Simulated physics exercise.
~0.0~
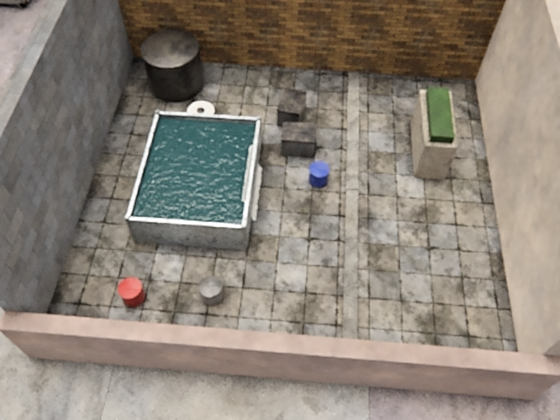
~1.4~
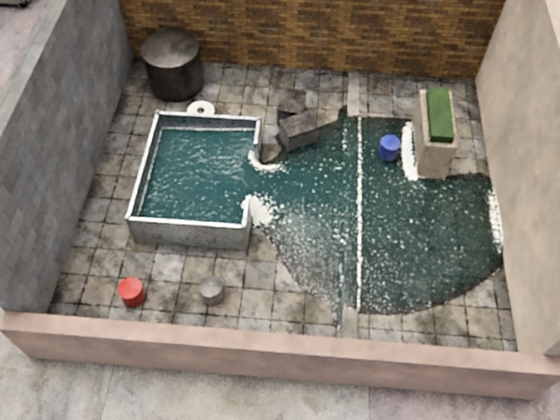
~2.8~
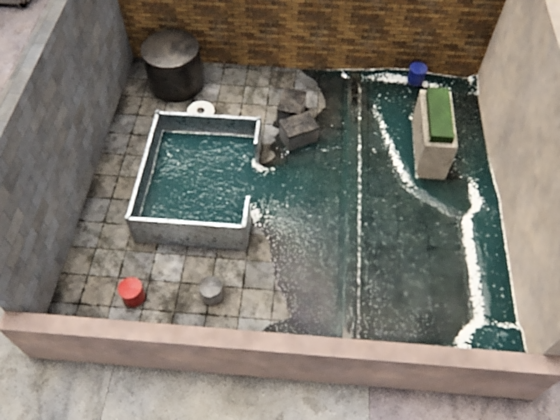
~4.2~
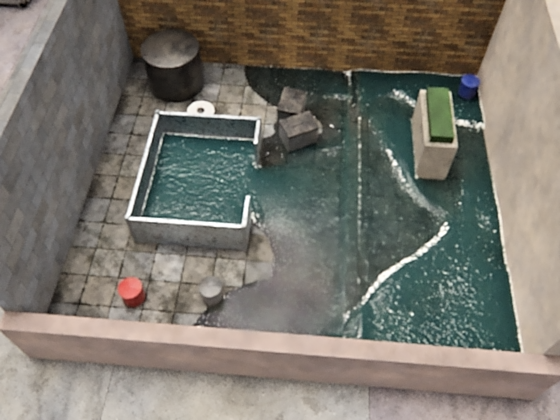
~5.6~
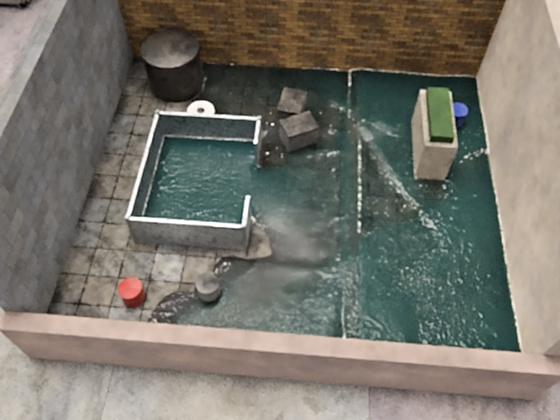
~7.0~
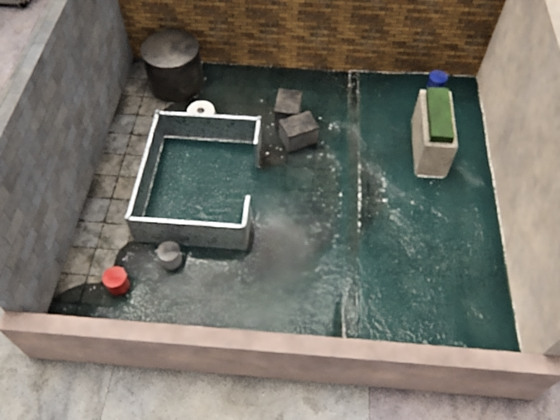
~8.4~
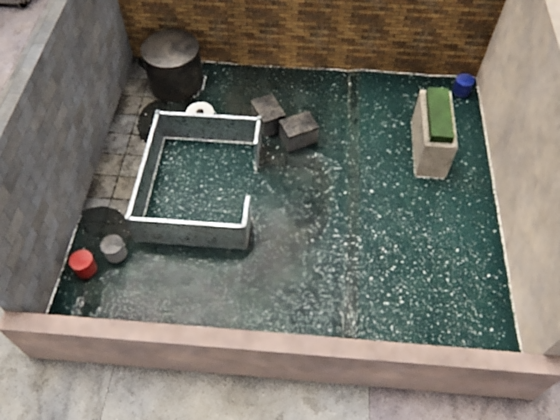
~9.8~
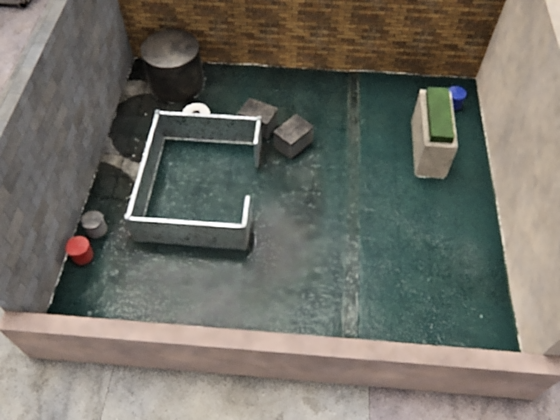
Green water bursts from a tank, floods the walled yard and sweeps the blue pail rightward.
